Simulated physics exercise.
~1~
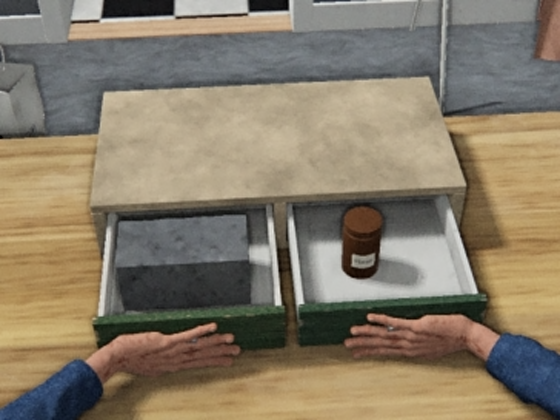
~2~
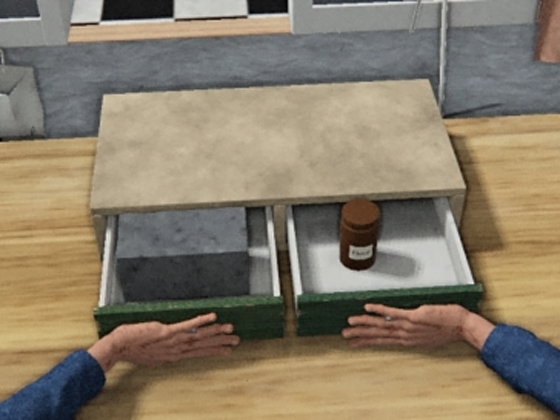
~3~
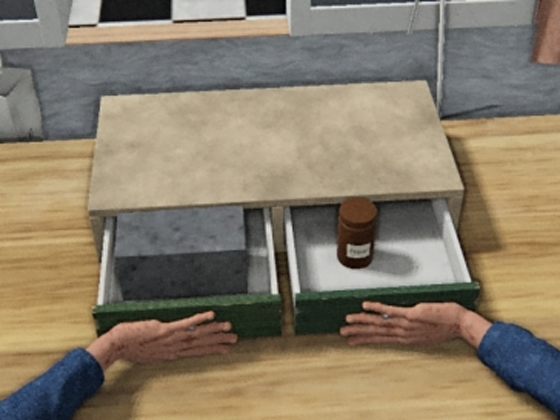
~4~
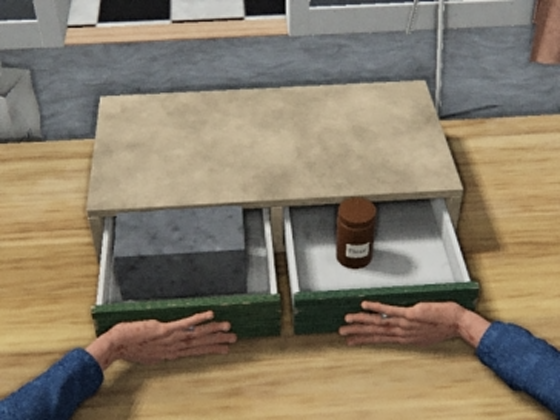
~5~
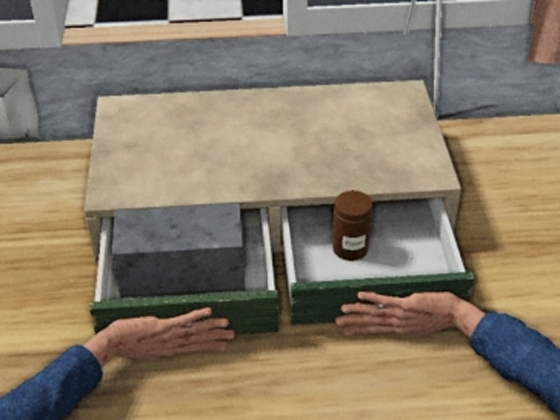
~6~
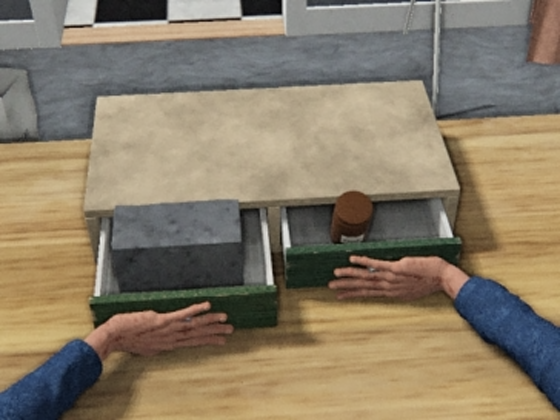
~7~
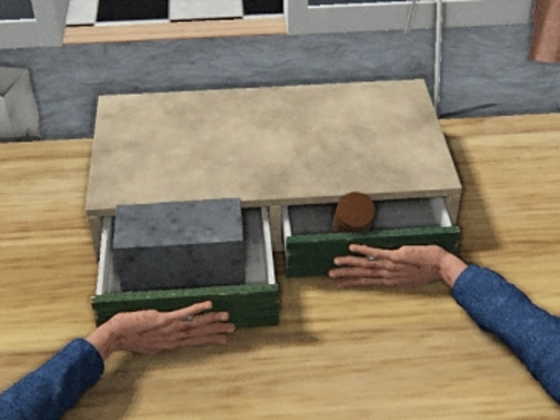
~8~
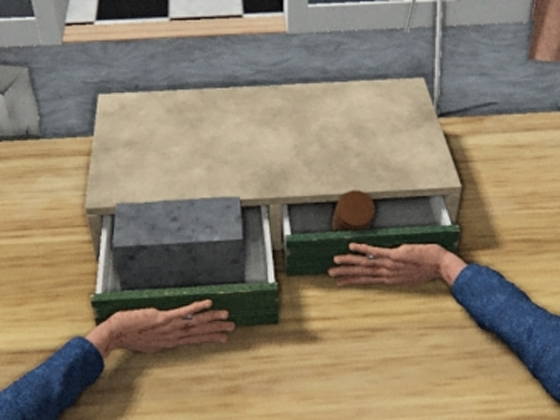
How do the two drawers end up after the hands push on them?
Neither drawer closes. The left one stays well out with the grey brick in it, and the right one goes further in but also stays ajar, with the brown jar leaning inside.
